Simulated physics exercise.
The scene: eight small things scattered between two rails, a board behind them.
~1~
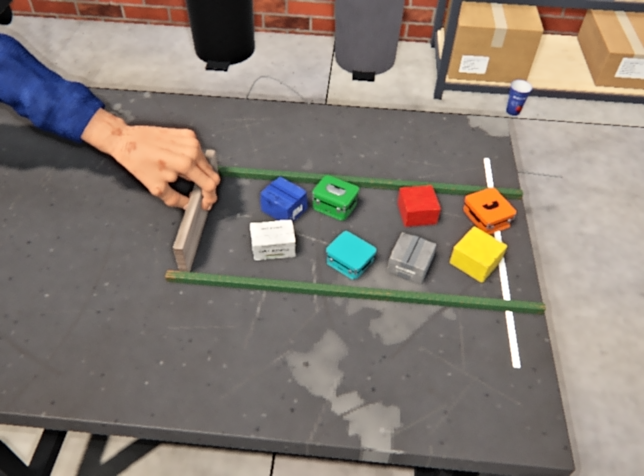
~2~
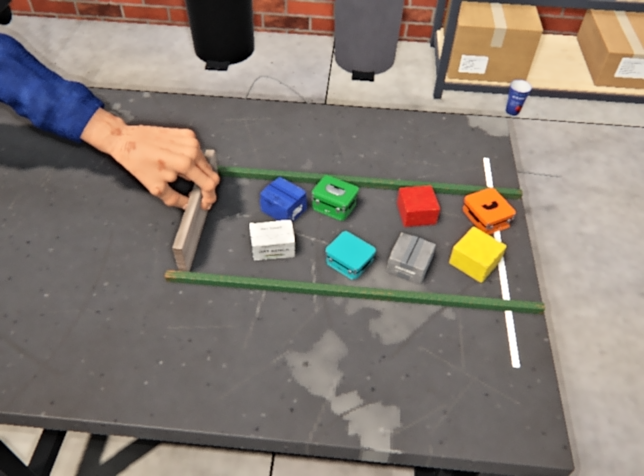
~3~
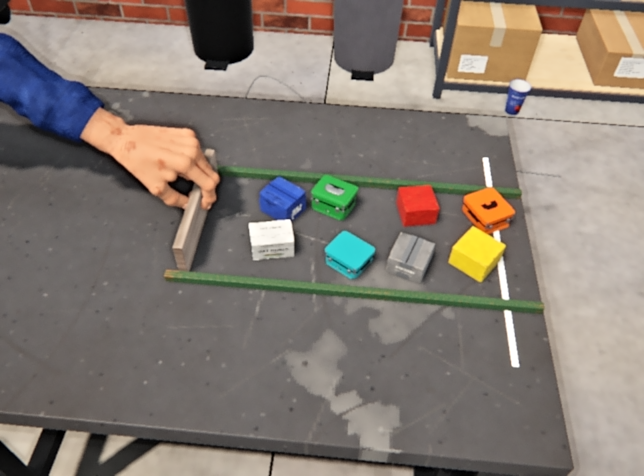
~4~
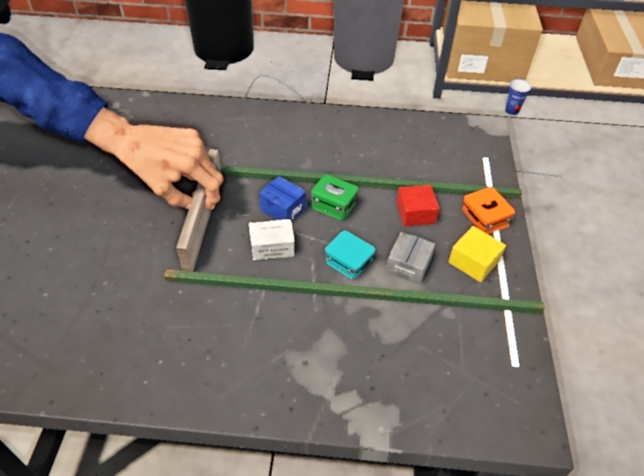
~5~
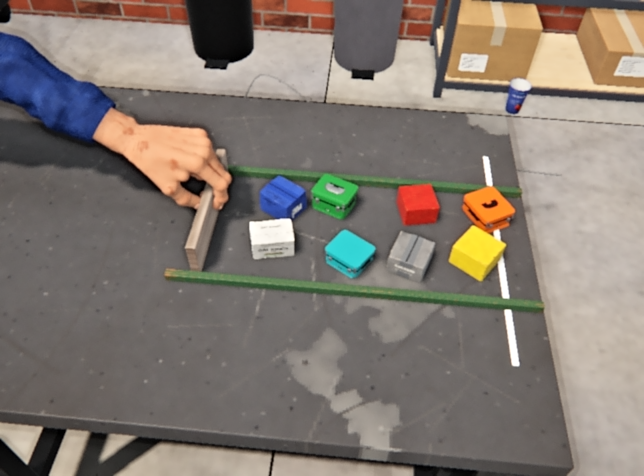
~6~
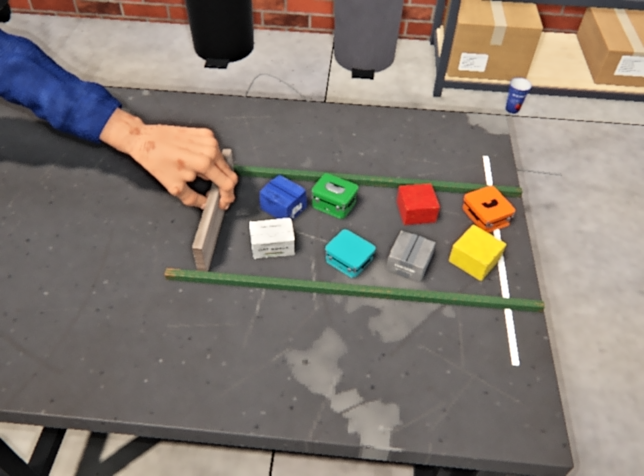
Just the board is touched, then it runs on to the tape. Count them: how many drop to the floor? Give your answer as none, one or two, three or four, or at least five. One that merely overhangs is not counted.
The count is at least five.
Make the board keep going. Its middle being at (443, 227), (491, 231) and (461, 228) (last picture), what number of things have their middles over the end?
First 4, then 6, then 4.
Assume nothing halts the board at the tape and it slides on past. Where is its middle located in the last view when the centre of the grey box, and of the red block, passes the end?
For the grey box, about (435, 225); for the red block, about (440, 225).
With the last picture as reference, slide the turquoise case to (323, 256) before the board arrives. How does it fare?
Well, the turquoise case does not stay.
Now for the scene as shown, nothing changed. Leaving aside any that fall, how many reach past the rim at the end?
I'd say 2 of them.
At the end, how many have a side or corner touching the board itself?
The number is 2.
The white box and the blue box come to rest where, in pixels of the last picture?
The white box ends up near (526, 263), and the blue box near (515, 210).
A little later, none off yet; orange case at rest near (487, 210); yellow block at rest near (477, 252); red block at rest near (418, 204).
Next, none off yet; orange case tilted a little near (538, 218); yellow block tilted a little near (551, 254); red block shifted well along near (503, 212).
When it is over, the number that fall off is five or more; down, green case, turquoise case, grey box, red block, yellow block and orange case.
